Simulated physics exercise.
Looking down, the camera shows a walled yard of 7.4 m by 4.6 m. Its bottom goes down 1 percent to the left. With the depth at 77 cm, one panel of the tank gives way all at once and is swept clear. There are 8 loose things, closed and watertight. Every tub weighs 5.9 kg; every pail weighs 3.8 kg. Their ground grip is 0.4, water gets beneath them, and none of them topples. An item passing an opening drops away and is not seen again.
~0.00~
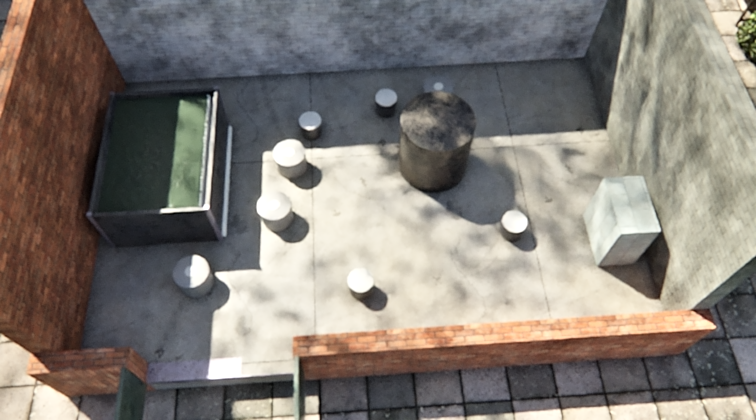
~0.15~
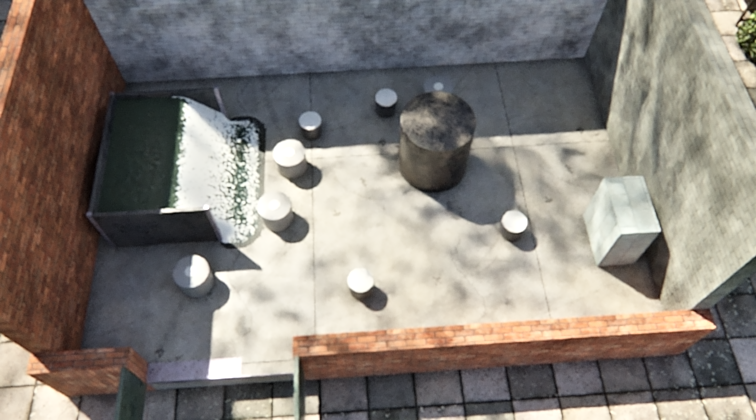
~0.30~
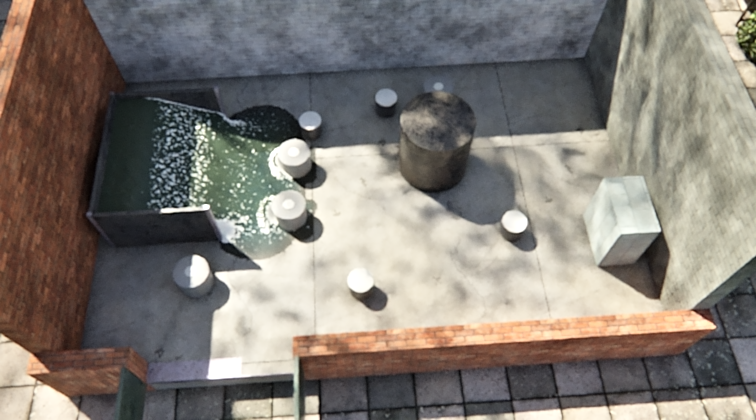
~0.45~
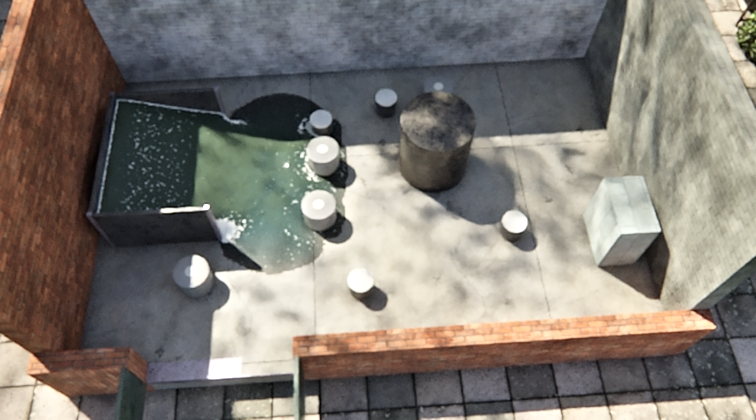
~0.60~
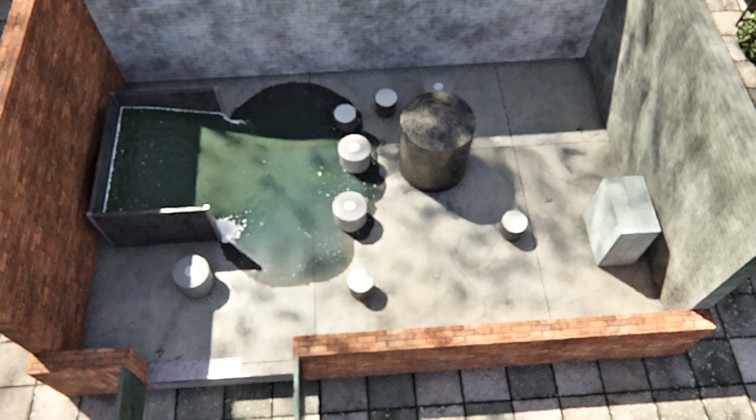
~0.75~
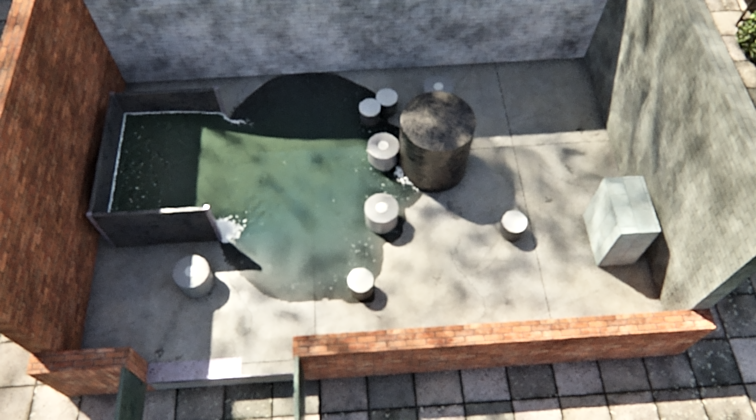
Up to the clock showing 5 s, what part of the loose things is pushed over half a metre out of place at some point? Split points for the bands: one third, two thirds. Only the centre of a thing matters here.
My call: Two thirds or more.
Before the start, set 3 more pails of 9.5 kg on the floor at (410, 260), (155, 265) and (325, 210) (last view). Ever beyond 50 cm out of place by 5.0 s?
First goes beyond, second stays inside, third goes beyond.
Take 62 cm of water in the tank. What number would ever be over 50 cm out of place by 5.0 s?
In that case the number is 7.
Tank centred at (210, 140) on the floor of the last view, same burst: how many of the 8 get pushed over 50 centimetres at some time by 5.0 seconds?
Result: 6.
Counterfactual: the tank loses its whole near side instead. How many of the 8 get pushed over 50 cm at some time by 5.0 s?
Result: 2.
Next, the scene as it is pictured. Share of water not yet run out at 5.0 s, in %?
Around 100 per cent of the water is still in there.
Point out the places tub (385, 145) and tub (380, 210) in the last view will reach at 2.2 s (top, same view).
Around (442, 54) and (616, 288).
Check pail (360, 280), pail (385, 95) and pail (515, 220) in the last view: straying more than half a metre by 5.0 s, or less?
Well, in that order it's topping it, topping it, topping it.
After 1.1 s 3 of 8 are over 50 cm from their spots; 2 afloat.
After 2.2 s 7 of 8 are over 50 cm from their spots; 6 afloat.
After 3.5 s 7 of 8 are over 50 cm from their spots; 6 afloat.
After 5.0 s 6 of 8 are over 50 cm from their spots, and 7 have been at some point; 7 afloat.
